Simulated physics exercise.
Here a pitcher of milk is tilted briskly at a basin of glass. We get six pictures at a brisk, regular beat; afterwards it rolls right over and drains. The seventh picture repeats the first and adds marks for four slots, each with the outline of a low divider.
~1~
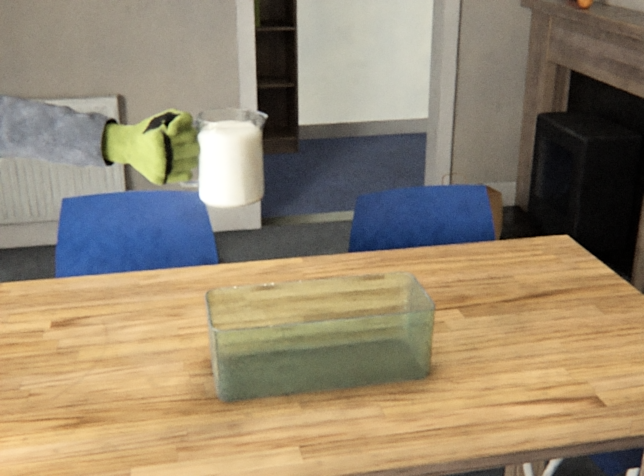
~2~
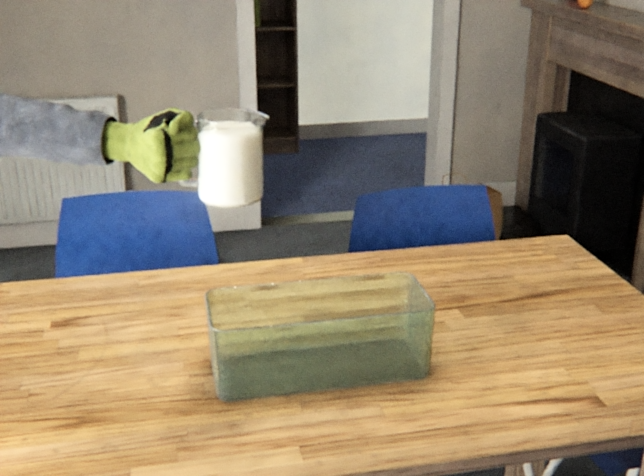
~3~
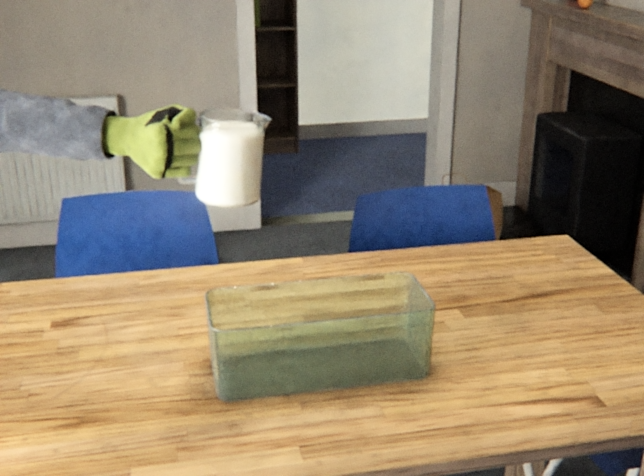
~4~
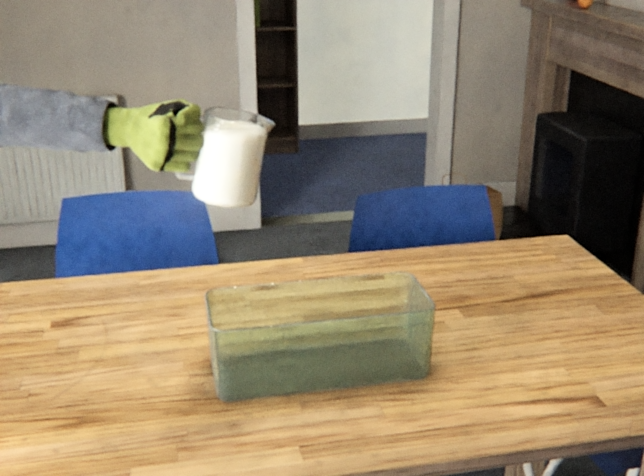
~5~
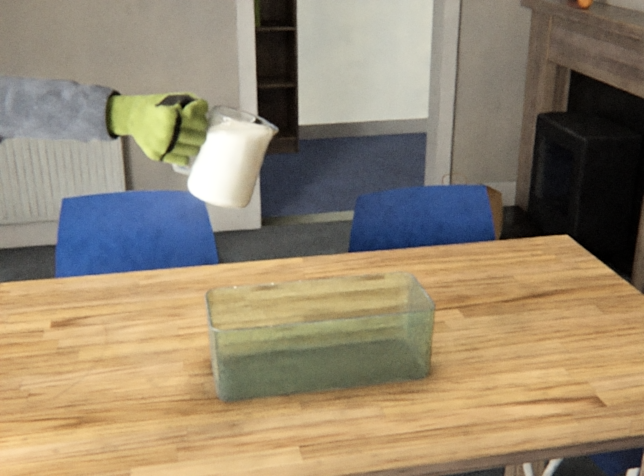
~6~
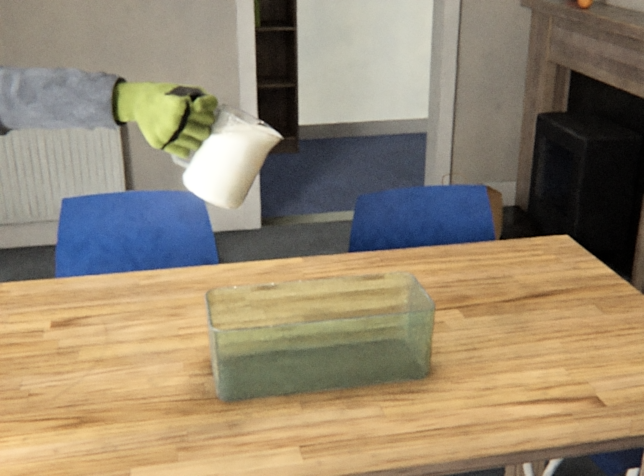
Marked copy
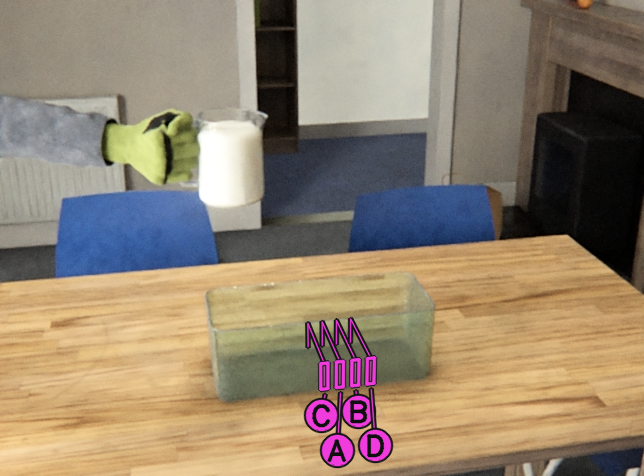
Green-gloved hand holding a glass pitcher of milk upright, then tilting it rightward above a glass basin on a wooden table.
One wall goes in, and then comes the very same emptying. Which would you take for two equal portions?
It is B.
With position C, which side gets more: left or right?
More ends on the right.
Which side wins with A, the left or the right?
The right side.
On the marked copy, A at (340, 392); B at (355, 390); C at (325, 394); D at (371, 389).
With A, about 9 % ends left of the wall and 89 % right of it.
With B, about 50 % ends left of the wall and 48 % right of it.
With C, about 6 % ends left of the wall and 92 % right of it.
With D, about 88 % ends left of the wall and 5 % right of it; 8 % is lost outside.
